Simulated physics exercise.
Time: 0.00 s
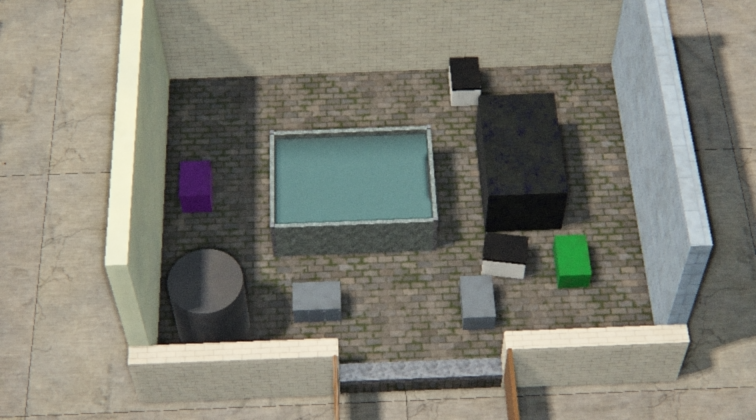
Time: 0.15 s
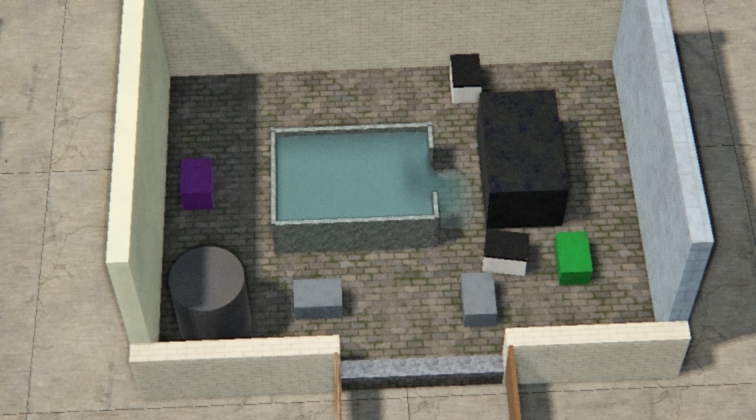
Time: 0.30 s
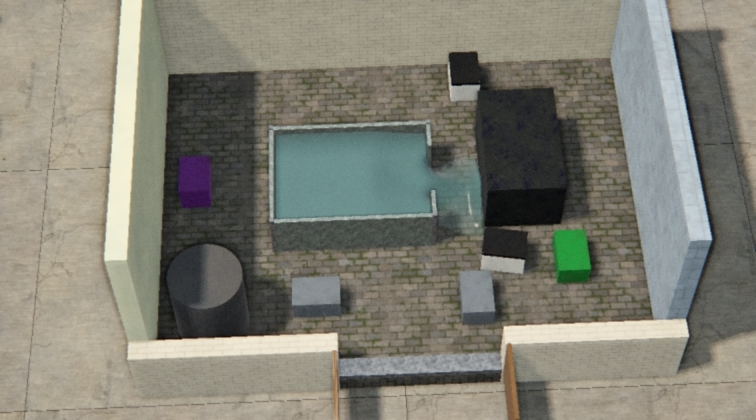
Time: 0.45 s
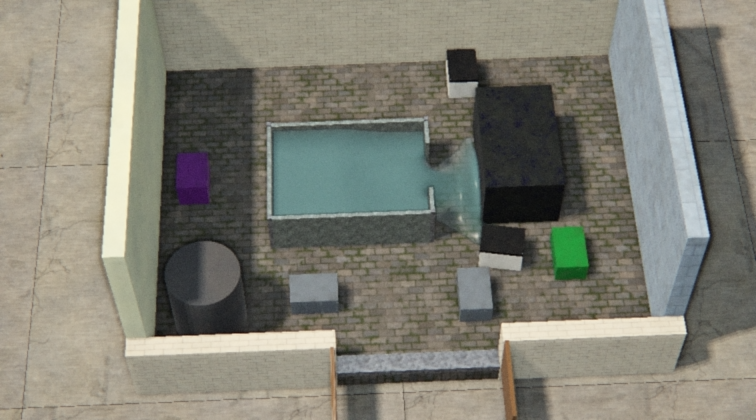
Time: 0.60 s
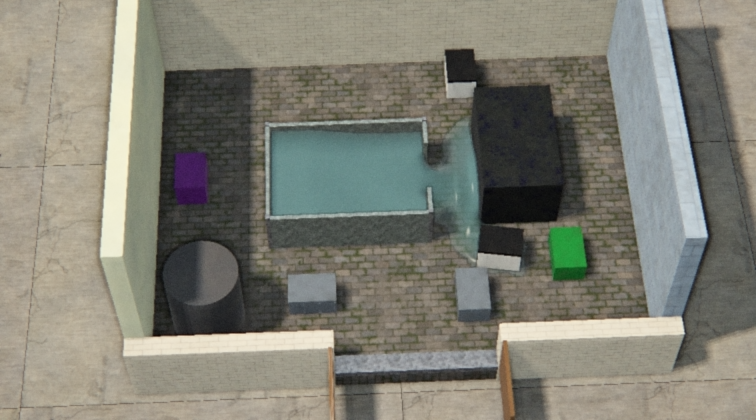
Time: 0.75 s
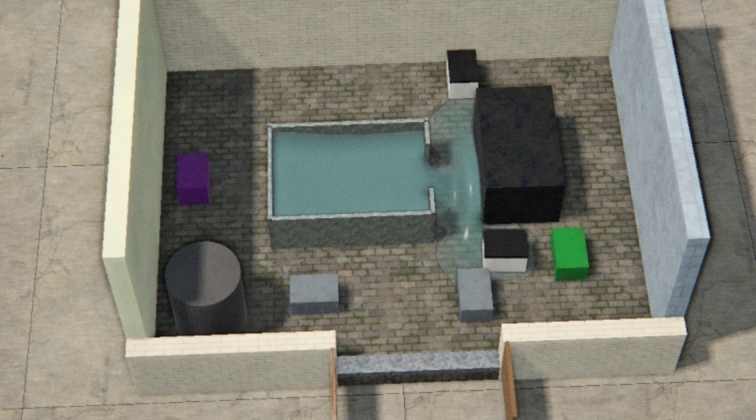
Water poured out through a gap that opened in the right side of a stone tank, reached the big black block, then spread both ways along it to the small black-and-white boxes.
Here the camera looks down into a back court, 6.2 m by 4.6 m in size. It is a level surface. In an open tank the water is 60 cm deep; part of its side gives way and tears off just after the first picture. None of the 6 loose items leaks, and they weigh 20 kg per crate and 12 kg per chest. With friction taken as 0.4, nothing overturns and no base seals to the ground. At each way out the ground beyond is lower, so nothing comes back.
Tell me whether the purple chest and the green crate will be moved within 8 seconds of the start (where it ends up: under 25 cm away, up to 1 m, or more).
Outcome: Purple chest: Small move, green crate: Almost still.
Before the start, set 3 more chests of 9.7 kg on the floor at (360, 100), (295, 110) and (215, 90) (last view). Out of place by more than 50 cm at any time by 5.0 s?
Lab note - in order: Above threshold / above threshold / above threshold.
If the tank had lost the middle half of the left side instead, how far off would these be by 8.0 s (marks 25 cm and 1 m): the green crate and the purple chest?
Green crate: Roughly where it was; purple chest: Washed well away.
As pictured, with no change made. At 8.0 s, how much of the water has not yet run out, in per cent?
I'd say some 84 percent hasn't gone yet.
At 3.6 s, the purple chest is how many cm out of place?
Roughly 0 cm.
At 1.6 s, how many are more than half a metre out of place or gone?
By my reckoning, 1.
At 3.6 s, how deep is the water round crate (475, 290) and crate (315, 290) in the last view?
Around 4 cm and 1 cm.
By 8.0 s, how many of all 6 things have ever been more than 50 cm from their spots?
By my tally, 3.
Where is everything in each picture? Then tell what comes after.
The purple chest at (195, 178), on the bottom; the green crate at (573, 255) rests on the ground; water covers 2.9 m2; 0 of 6 have shifted, in the first picture.
The purple chest at (196, 176) rests on the ground; the green crate at (574, 252) rests on the ground; 3.3 m2 under water; 0 of 6 have shifted, in the second picture.
The purple chest at (194, 173) rests on the ground; the green crate at (572, 250) rests on the ground; 3.5 m2 under water; 0 of 6 have shifted, in the third picture.
The purple chest at (192, 170) rests on the ground; the green crate at (570, 247), on the bottom; water covers 3.6 m2; 0 of 6 have shifted, in the fourth picture.
The purple chest at (190, 170) rests on the ground; the green crate at (568, 247) rests on the ground; 3.9 m2 under water; 0 of 6 have shifted, in the fifth picture.
The purple chest at (192, 171) rests on the ground; the green crate at (571, 248) rests on the ground; water covers 4.6 m2; 1 of 6 have shifted, in the sixth picture.
After 1.6 s the purple chest is near (192, 171), 0.0 m from its start, aground; the green crate is near (571, 248), 0.0 m from its start, aground; 0 of 6 are out; 0 afloat.
After 3.6 s the purple chest is near (192, 171), 0.0 m from its start, aground; the green crate is near (570, 247), 0.0 m from its start, aground; 0 of 6 are out; 0 afloat.
After 5.6 s the purple chest is near (204, 196), 0.4 m from its start, aground; the green crate is near (570, 247), 0.0 m from its start, aground; 0 of 6 are out; 1 afloat.
After 8.0 s the purple chest is near (205, 198), 0.5 m from its start, aground; the green crate is near (570, 247), 0.0 m from its start, aground; 0 of 6 are out; 1 afloat.
